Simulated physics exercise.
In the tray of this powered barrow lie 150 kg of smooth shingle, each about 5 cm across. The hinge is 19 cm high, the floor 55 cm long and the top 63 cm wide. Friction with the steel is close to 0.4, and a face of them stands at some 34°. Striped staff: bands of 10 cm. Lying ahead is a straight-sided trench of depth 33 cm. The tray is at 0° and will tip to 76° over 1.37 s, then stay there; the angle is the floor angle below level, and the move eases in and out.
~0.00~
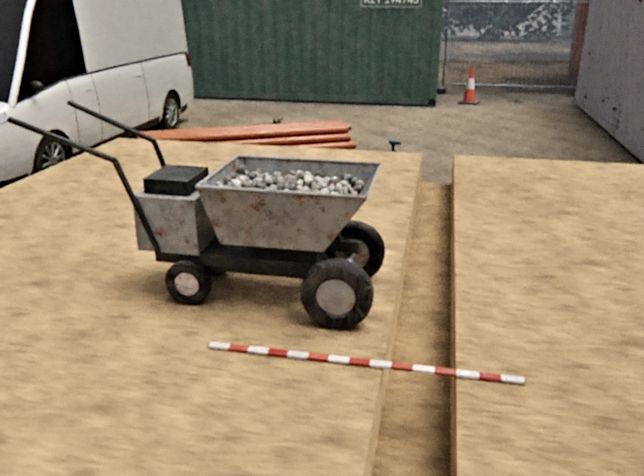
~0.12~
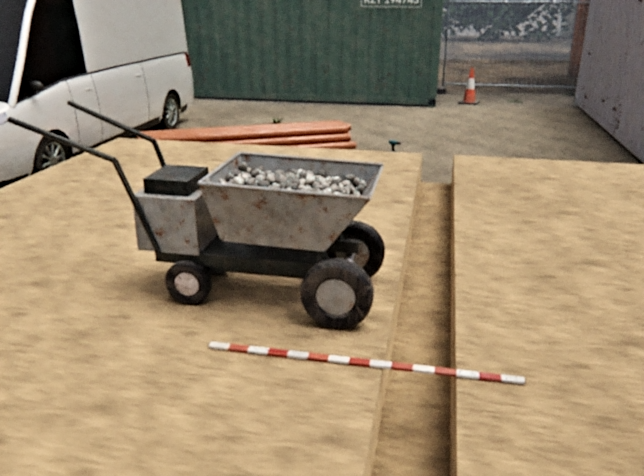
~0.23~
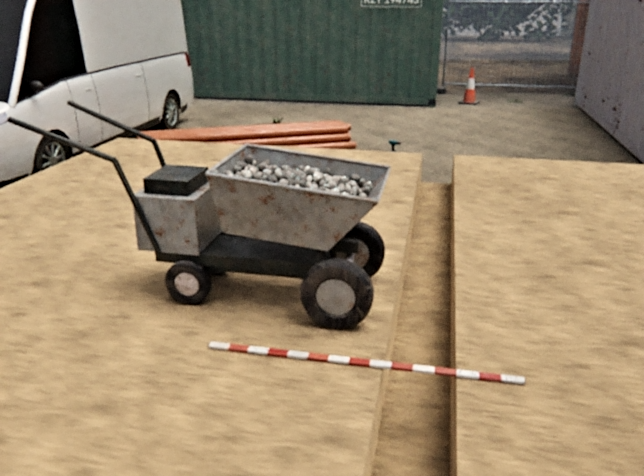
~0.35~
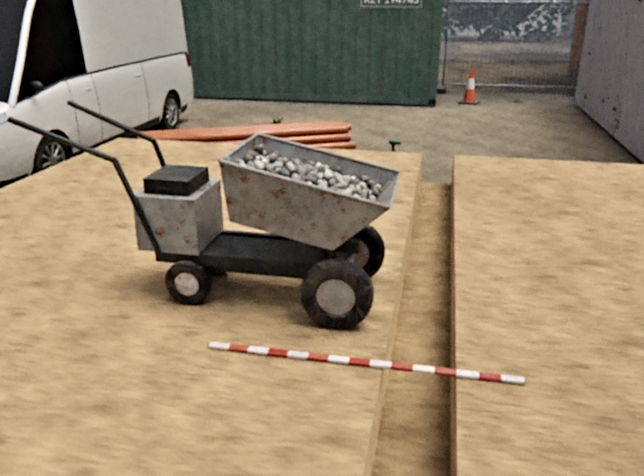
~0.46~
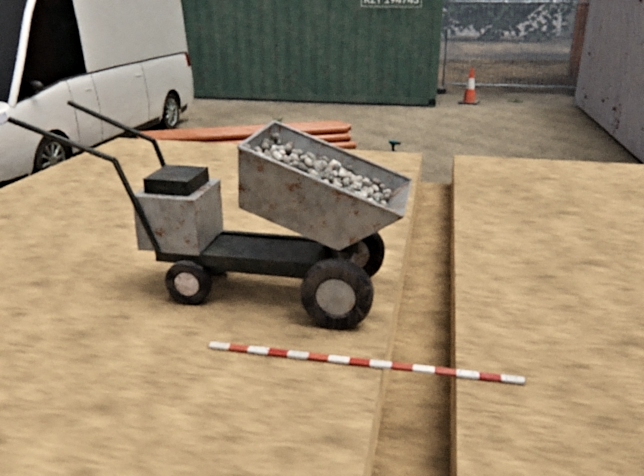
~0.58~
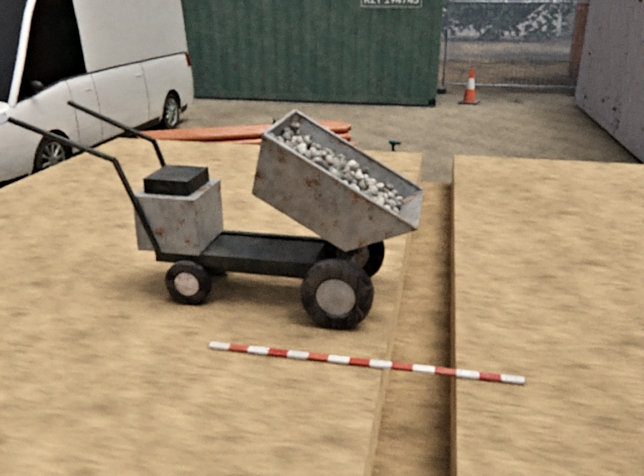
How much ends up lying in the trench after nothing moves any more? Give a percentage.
A share of about 23 per cent.
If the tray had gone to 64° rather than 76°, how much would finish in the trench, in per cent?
About 30%.
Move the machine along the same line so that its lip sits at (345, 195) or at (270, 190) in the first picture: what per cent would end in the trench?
From the first place around 40 per cent, from the other around 85.
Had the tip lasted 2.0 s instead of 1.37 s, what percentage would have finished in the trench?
It would come to roughly 25 per cent.
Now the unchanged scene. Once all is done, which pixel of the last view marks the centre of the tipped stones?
Somewhere near pixel (503, 313).
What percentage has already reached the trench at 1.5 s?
By that moment, roughly 0 per cent of the load.
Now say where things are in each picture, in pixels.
The tray is at 0°, its lip at (367, 198); the top of the load is at (299, 179), in the first frame.
Lip at (370, 199), floor tilted 2°, highest stones at (283, 177); the stones move at 0.2 m/s on average, in the second frame.
The tray is at 6°, its lip at (378, 202); the top of the load is at (262, 168); the stones move at 0.4 m/s on average, in the third frame.
The tray is at 12°, its lip at (390, 208); the top of the load is at (259, 158); the stones move at 0.6 m/s on average, in the fourth frame.
The tray is at 20°, its lip at (403, 217); the top of the load is at (272, 145); the stones move at 0.7 m/s on average, in the fifth frame.
The tray is at 29°, its lip at (417, 229); the top of the load is at (290, 134); the stones move at 0.8 m/s on average, in the sixth frame.
After 1.0 s the floor is at 64°; 99 % in the tray, 1 % in the trench; the foremost stones are at (463, 273).
After 1.5 s the floor is at 76°; 40 % in the tray, 1 % in the trench, 58 % past the trench; the foremost stones are at (597, 331).
After 1.8 s the floor is at 76°; 12 % in the tray, 8 % in the trench, 80 % past the trench; the foremost stones are past the picture's edge.
After 3.8 s the floor is at 76°; 0 % in the tray, 23 % in the trench, 77 % past the trench; the foremost stones are past the picture's edge.
